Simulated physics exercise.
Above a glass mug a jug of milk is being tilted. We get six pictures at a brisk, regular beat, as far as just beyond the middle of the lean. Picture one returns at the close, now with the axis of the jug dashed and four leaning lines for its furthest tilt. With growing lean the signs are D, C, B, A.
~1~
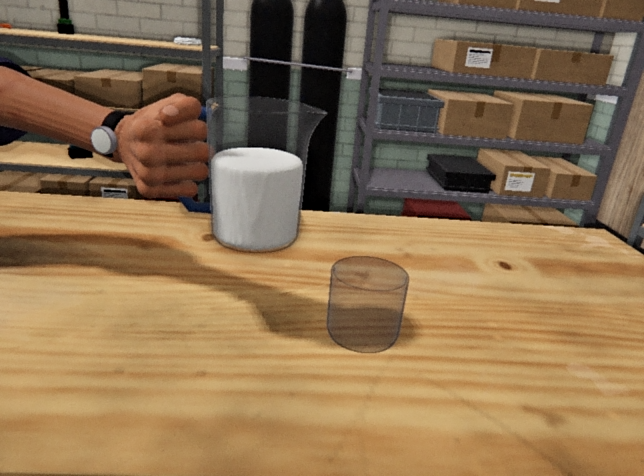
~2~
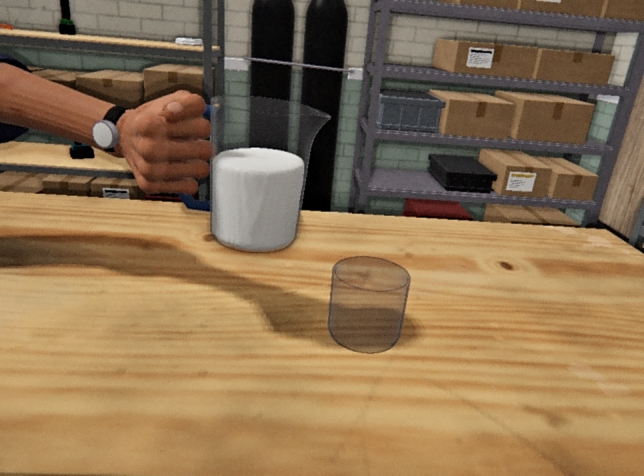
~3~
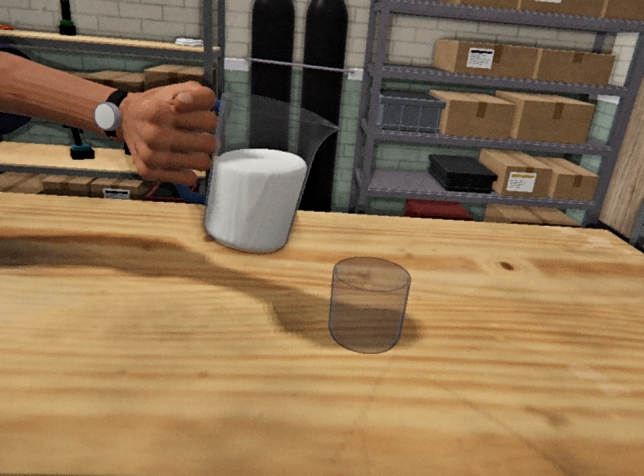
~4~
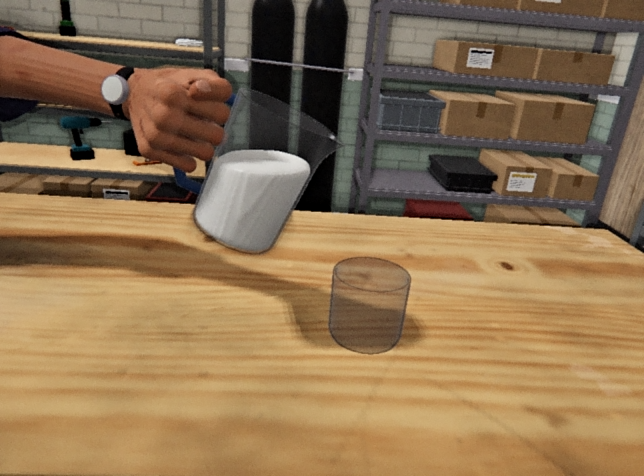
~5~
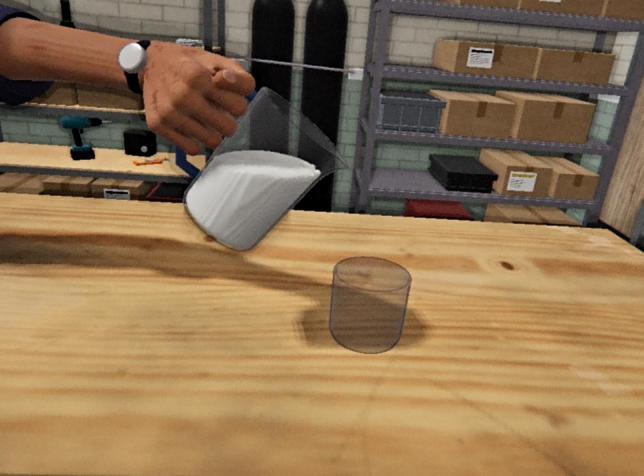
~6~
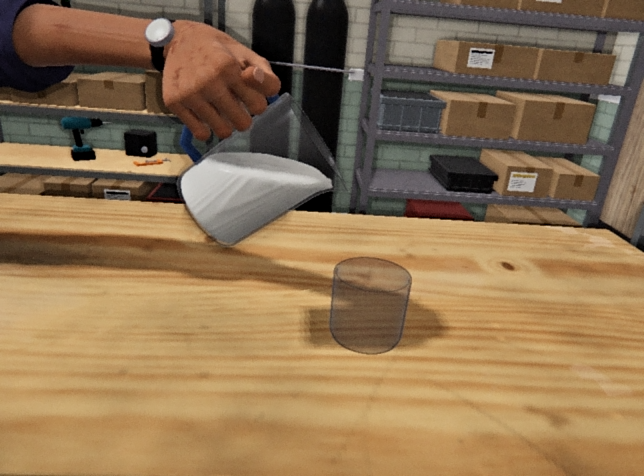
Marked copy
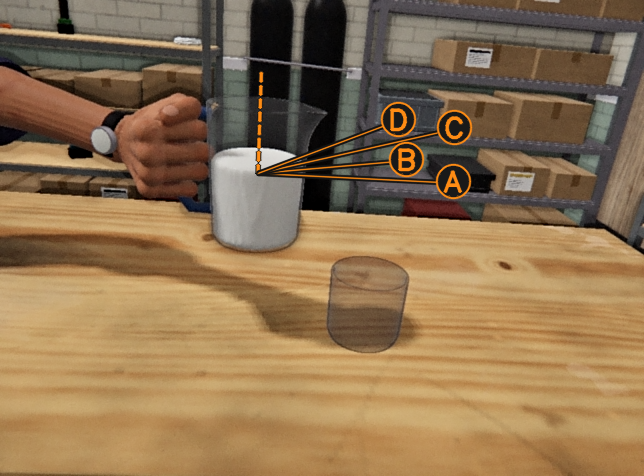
The clip opens on a hand holding a clear jug of milk upright at the back of a wooden table, with an empty glass mug in front. The hand rises and turns, tilting the jug steadily to the right until it leans steeply, the milk sloping toward its lip, none leaving.
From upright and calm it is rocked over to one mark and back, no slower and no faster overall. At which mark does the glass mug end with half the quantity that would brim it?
Take C.
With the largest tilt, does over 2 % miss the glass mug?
Yes, it does.
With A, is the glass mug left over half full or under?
Over half.
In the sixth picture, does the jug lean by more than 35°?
Yes, it does.
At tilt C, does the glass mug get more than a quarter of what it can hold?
Yes, clearly.
On the marked copy, A at (436, 182); B at (389, 162); C at (437, 132); D at (383, 126).
If A is chosen, the glass mug ends with about 81 % of what it can hold; 10 % of the milk is spilt.
If B is chosen, the glass mug ends with about 67 % of what it can hold; 5 % of the milk is spilt.
If C is chosen, the glass mug ends with about 50 % of what it can hold.
If D is chosen, the glass mug ends with about 30 % of what it can hold.
